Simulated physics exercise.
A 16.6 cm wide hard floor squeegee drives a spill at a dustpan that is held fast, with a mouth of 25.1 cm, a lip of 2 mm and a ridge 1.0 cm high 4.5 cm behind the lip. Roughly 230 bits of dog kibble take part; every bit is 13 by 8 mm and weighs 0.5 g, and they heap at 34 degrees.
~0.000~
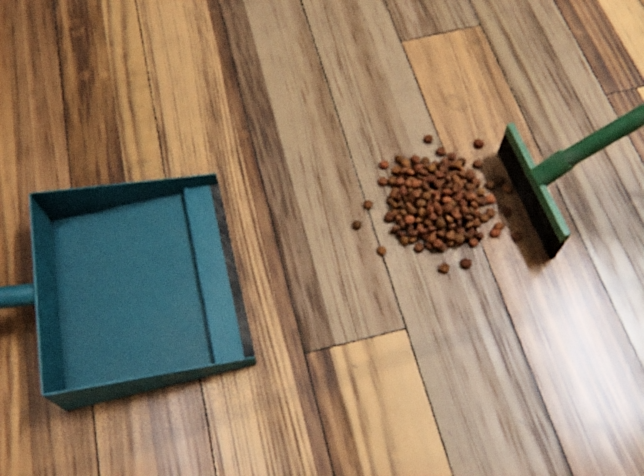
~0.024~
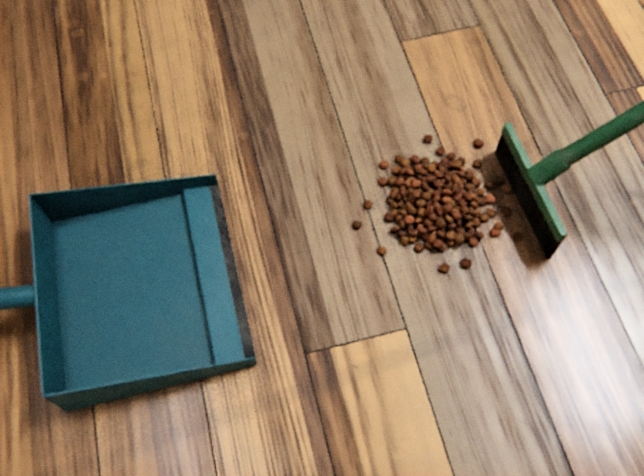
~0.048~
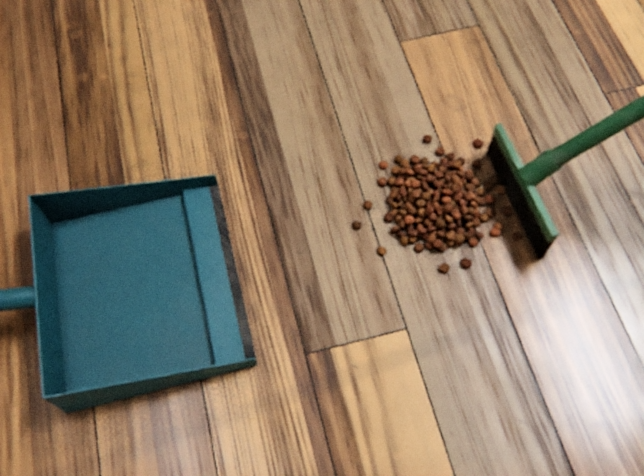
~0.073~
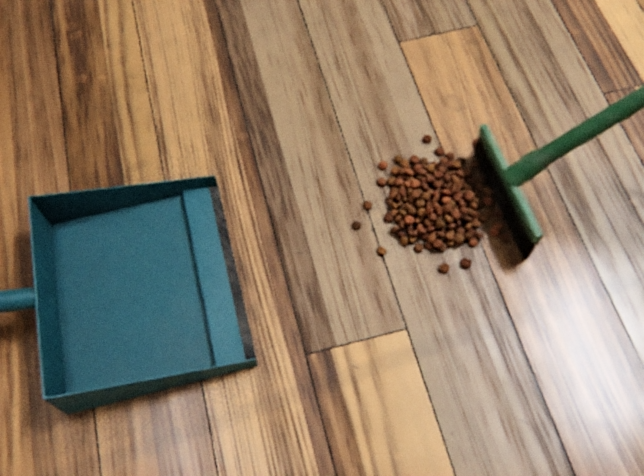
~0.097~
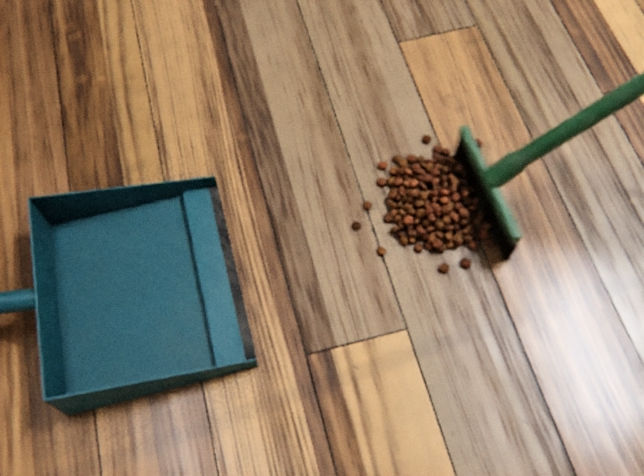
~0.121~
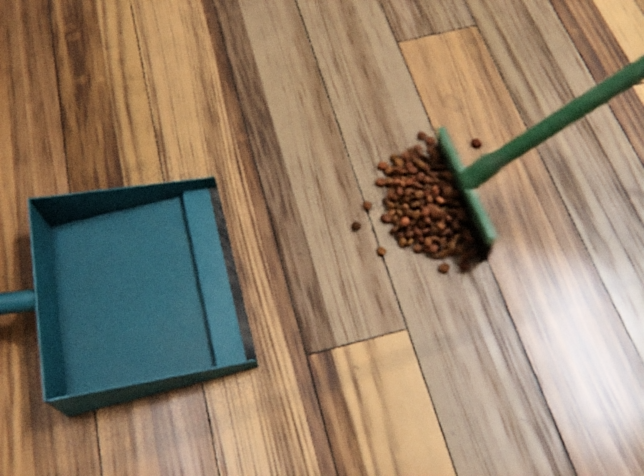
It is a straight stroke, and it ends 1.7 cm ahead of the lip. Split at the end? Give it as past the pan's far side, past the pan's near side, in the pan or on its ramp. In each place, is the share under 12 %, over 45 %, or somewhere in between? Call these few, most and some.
I would put it this way: Far side some, near side few, pan most.
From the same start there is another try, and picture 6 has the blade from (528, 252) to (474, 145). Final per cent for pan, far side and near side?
Per cent by place - pan 35, far side 0, near side 5.
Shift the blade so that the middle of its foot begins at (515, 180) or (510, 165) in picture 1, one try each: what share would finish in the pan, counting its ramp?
45 and 30 per cent, roughly.
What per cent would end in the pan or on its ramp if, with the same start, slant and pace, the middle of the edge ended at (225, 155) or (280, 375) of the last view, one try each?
First try around 25 %, second try around 25 %.
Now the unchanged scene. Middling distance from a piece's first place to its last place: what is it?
Median: Approx. 32 cm.
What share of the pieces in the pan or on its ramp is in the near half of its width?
20 per cent.
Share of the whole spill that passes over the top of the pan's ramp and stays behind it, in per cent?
Roughly 30 per cent.
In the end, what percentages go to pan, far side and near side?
The far side ends with 20 per cent, the near side with 0 per cent and the pan with 55 per cent.
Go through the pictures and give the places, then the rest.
In the first frame, blade from (564, 237) to (509, 131), moved 0.0 cm, 0 of the pieces shifted so far; middle of the pieces at (439, 198); pan at (132, 292).
In the second frame, blade from (561, 237) to (506, 131), moved 0.3 cm, 0 of the pieces shifted so far; middle of the pieces at (438, 198).
In the third frame, blade from (552, 237) to (498, 131), moved 1.4 cm, 2 of the pieces shifted so far; middle of the pieces at (438, 198).
In the fourth frame, blade from (536, 238) to (483, 132), moved 3.2 cm, 9 of the pieces shifted so far; middle of the pieces at (438, 198).
In the fifth frame, blade from (515, 239) to (464, 133), moved 5.6 cm, 111 of the pieces shifted so far; middle of the pieces at (434, 198).
In the sixth frame, blade from (491, 240) to (441, 135), moved 8.5 cm, 206 of the pieces shifted so far; middle of the pieces at (427, 200); pan at (133, 297). The blade's pace is about 1.19 m/s, heading 11 degrees away from the viewer's side.
After 0.25 s, middle of the blade 14 cm from the lip; 0 % over the lip, far side 10 %, near side 0 %.
Then, at 0.33 s, middle of the blade 5 cm from the lip; 0 % over the lip, far side 15 %, near side 0 %.
Then, at 0.56 s, middle of the blade 2 cm from the lip; 55 % over the lip, far side 20 %, near side 0 %.
At rest (1.3 s), far side 20 %, near side 0 %, pan 55 %, in front of the lip or behind the blade 25 %.
